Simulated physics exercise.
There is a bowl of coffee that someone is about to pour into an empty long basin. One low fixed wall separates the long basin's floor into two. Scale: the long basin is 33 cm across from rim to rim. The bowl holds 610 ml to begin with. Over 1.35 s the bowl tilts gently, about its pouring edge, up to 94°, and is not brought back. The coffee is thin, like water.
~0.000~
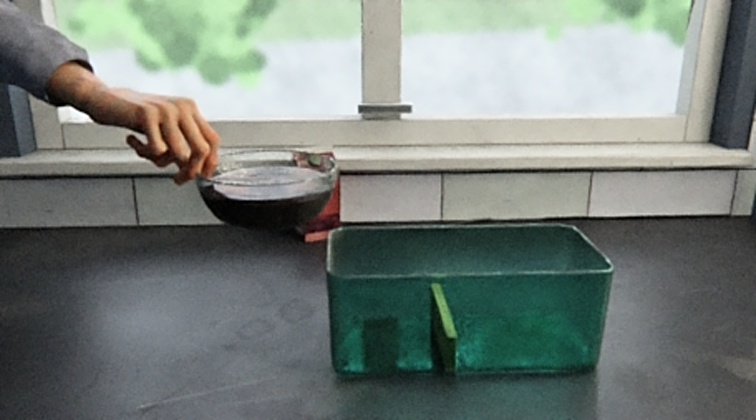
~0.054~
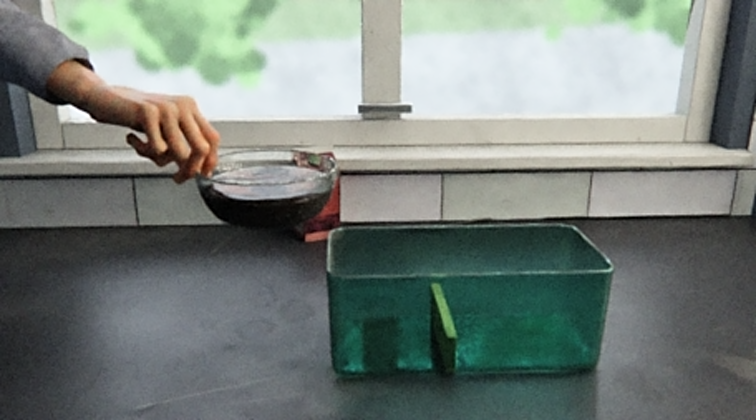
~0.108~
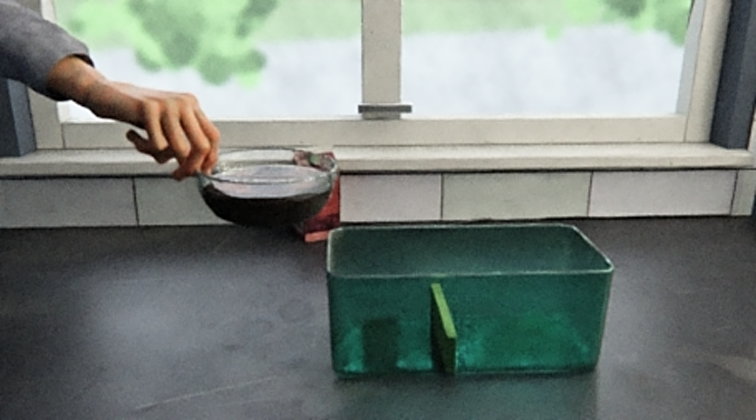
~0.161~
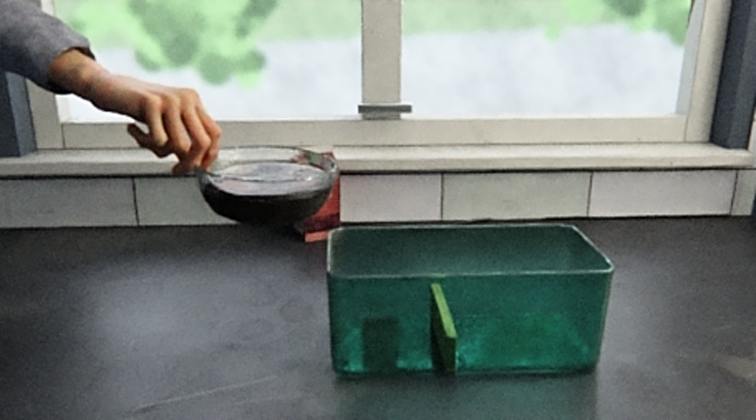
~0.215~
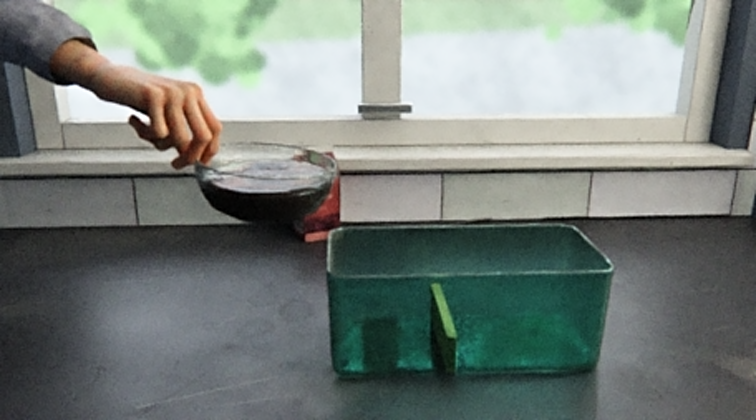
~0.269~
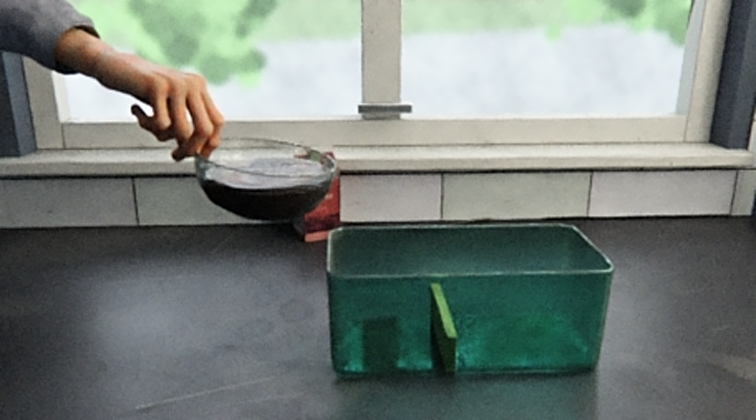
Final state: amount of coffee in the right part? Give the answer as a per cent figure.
Approximately 4 %.
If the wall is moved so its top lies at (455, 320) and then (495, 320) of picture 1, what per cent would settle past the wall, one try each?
Around 10 and 15 percent, in that order.
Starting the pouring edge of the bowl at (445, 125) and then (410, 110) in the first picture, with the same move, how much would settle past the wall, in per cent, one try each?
I'd expect close to 95 per cent and then close to 90 per cent.
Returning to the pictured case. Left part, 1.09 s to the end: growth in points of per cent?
Change: Approx. 20 %.
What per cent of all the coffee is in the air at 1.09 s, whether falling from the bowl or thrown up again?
About 14 per cent.
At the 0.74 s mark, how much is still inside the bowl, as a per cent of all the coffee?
About 60 per cent.
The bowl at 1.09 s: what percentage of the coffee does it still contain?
7 %.
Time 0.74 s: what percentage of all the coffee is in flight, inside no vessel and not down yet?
Estimate: About 30 % of all of it.
Then, 0.74 s in, the tilt is 54° and 61 per cent is still to pour, 9 is left of the wall and 0 right of it.
Then, 1.09 s in, the tilt is 86° and 7 per cent is still to pour, 77 is left of the wall and 2 right of it.
Then, 1.46 s in, the tilt is 94° and 0 per cent is still to pour, 96 is left of the wall and 3 right of it.
Then, 1.85 s in, the tilt is 94° and 0 per cent is still to pour, 96 is left of the wall and 3 right of it.
Finally, 96 per cent lies left of the wall, 4 right of it and 1 outside.
